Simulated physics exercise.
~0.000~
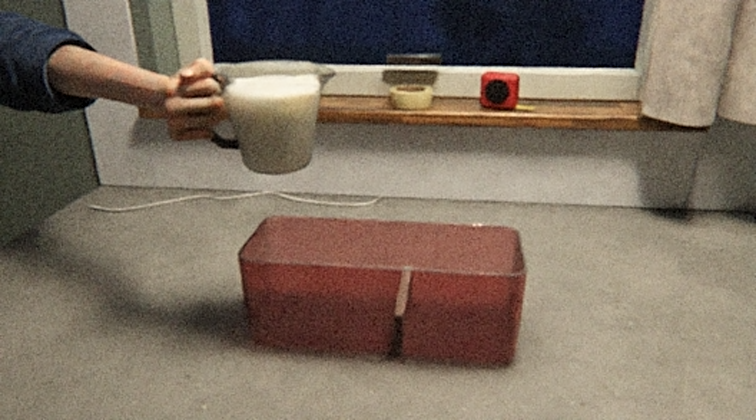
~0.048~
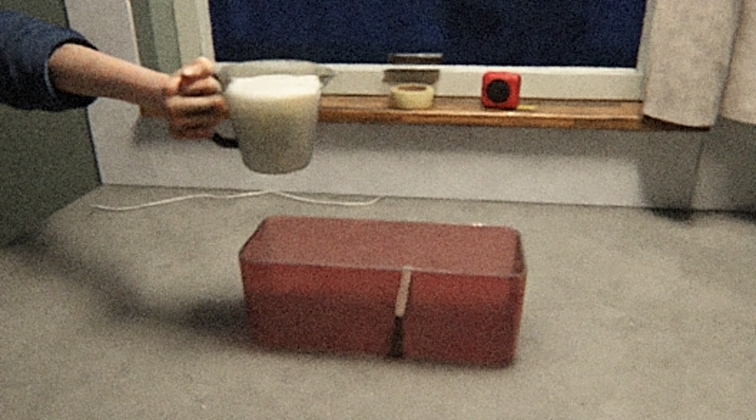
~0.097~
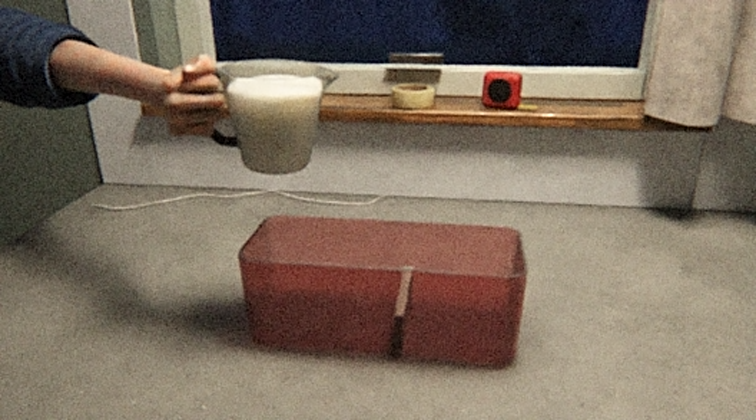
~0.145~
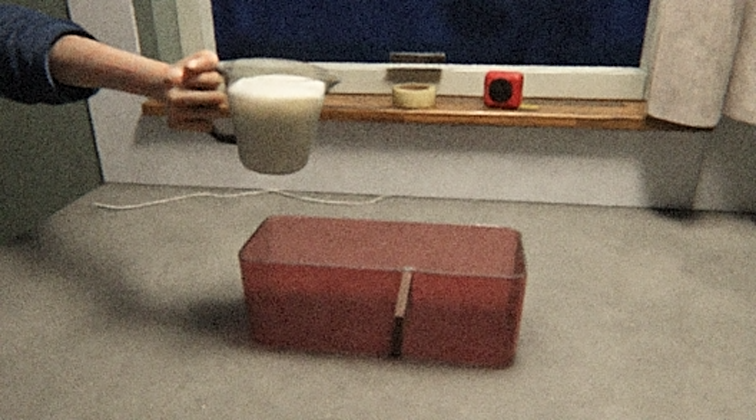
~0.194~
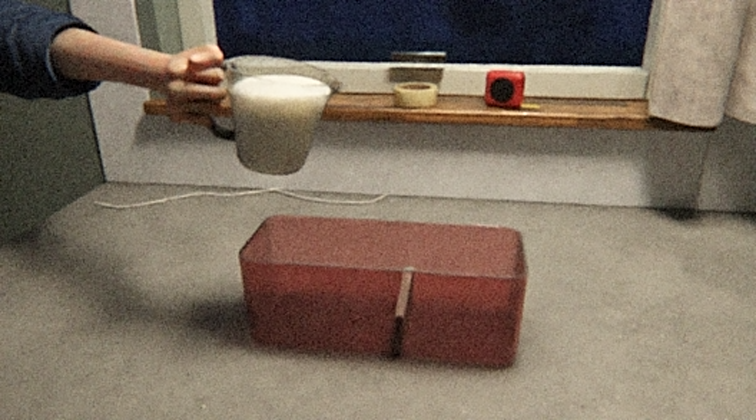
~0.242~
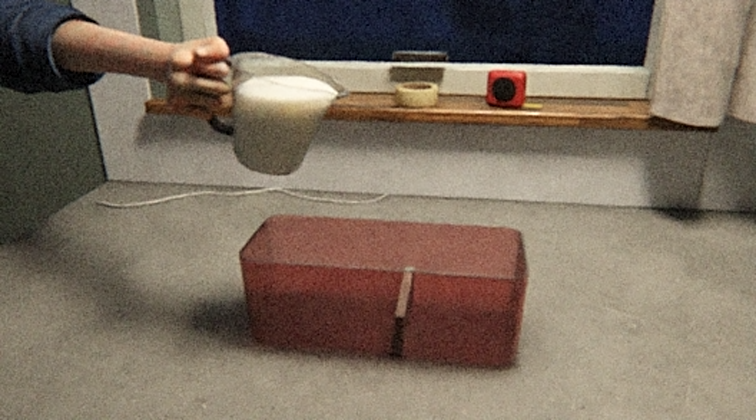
On a grey surface before a windowsill, a hand at the left holds a clear measuring jug of milk above a long, reddish, empty basin with a low wall inside. The hand slowly tips the jug a little to the right, and the milk shifts toward its right side while the basin stays still.
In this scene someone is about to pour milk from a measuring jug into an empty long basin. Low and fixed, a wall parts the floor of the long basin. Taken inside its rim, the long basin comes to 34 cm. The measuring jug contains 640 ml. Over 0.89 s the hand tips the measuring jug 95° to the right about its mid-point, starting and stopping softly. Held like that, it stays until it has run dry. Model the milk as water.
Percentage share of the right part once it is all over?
32 per cent.
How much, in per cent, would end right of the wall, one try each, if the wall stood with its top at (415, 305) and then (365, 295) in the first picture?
I'd say 20 percent on the first go, 95 percent on the next.
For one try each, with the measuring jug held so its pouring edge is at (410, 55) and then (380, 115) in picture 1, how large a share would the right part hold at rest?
It comes to 90 per cent, and then 85 per cent.
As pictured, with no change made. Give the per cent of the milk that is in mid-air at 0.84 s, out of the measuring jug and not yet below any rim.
18 per cent, roughly.
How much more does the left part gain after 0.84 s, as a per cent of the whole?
About 34 percent, give or take.
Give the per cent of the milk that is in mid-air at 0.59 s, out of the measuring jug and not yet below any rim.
Roughly 24 percent.
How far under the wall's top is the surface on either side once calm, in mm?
For the left, around 36 mm; for the right, around 42 mm.
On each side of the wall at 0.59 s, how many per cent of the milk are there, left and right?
2 on the left, 6 on the right, roughly.
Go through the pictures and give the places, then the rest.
In the first frame, it leans 0°; its right rim is at (336, 72); the milk meets the walls at (229, 83) and (322, 85); the long basin's rim runs from (252, 237) to (523, 251); the wall's top is at (404, 290).
In the second frame, it leans 1°; its right rim is at (337, 73); the milk meets the walls at (230, 83) and (322, 85).
In the third frame, it leans 3°; its right rim is at (339, 76); the milk meets the walls at (231, 82) and (322, 86).
In the fourth frame, it leans 6°; its right rim is at (342, 80); the milk meets the walls at (234, 81) and (325, 88).
In the fifth frame, it leans 11°; its right rim is at (346, 86); the milk meets the walls at (238, 82) and (331, 89).
In the sixth frame, it leans 16°; its right rim is at (349, 93); the milk meets the walls at (240, 85) and (338, 90).
Then, 0.59 s in, the tilt is 70° and 67 per cent is still to pour, 2 is left of the wall and 6 right of it.
Then, 0.84 s in, the tilt is 94° and 19 per cent is still to pour, 33 is left of the wall and 30 right of it.
Then, 1.10 s in, the tilt is 95° and 2 per cent is still to pour, 63 is left of the wall and 31 right of it.
Then, 1.39 s in, the tilt is 95° and 0 per cent is still to pour, 67 is left of the wall and 32 right of it.
Finally, 67 per cent lies left of the wall, 32 right of it and 2 outside.
